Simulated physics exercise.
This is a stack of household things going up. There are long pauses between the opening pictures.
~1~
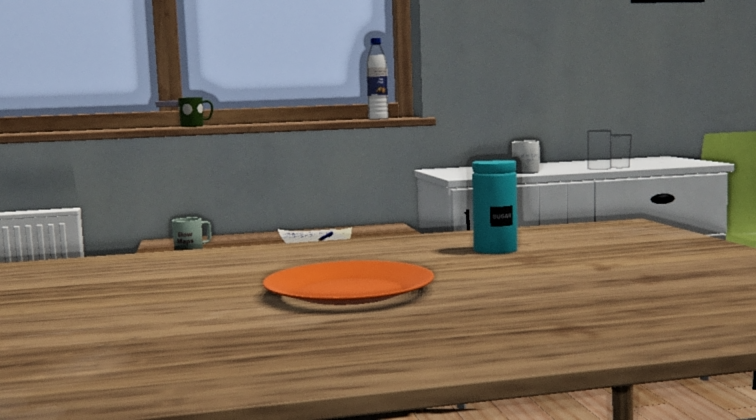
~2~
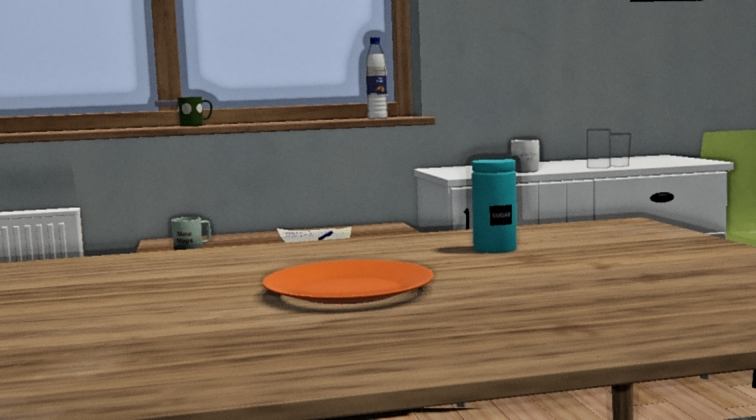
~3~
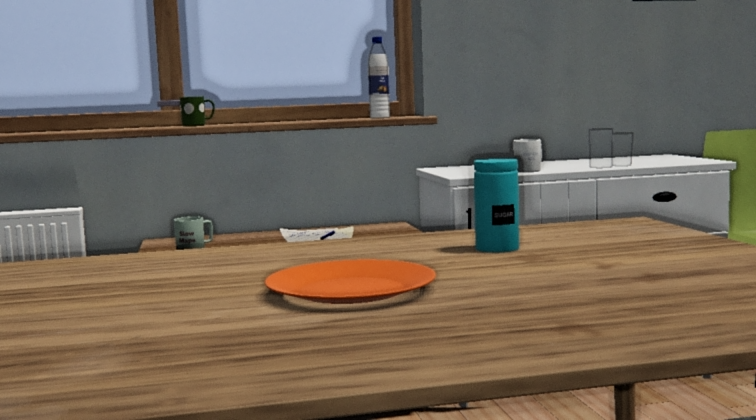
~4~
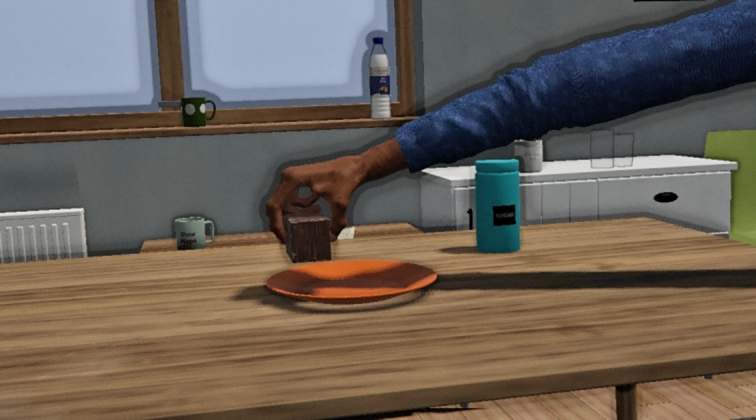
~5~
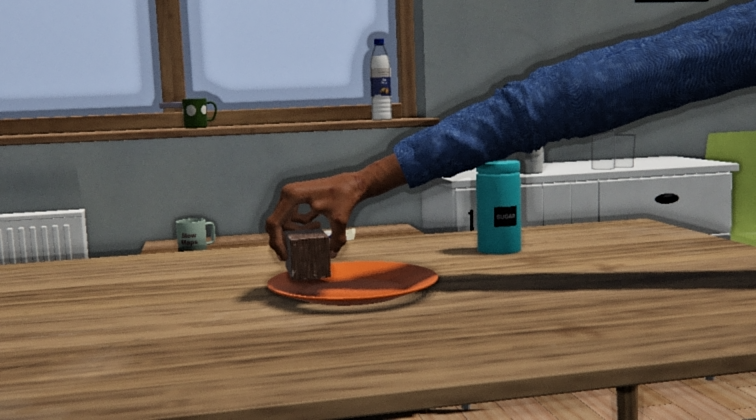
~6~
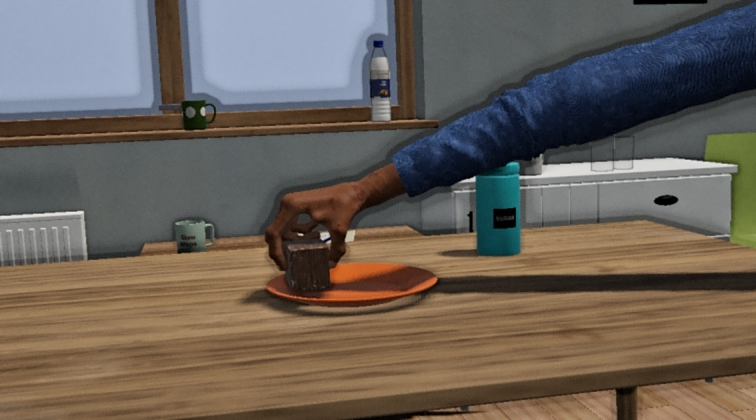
A hand in a blue sleeve lowers a brown block onto the orange plate's left side.
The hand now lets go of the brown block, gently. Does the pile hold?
Here the pile holds.
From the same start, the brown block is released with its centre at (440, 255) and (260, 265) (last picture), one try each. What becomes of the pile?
First try: It gives way; second try: It loses its balance.
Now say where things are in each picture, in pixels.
The last thing is not in view yet; orange plate (349, 285), in the first frame.
The last thing is not in view yet; orange plate (349, 284), in the second frame.
The last thing is not in view yet; orange plate (351, 284), in the third frame.
On its way; brown block (307, 237); orange plate (352, 285), in the fourth frame.
On its way; brown block (307, 253); orange plate (353, 286), in the fifth frame.
Set down, still held; brown block (307, 263); orange plate (352, 288), in the sixth frame.
Then, 0.70 s on from there, things are still on the move.
Then, 1.60 s on from there, no change.
Then, 2.50 s on from there, brown block resting near (307, 264).
In the end, all 3 unmoved. At the end, from the last picture's camera, brown block near (307, 264). The pile keeps its balance.
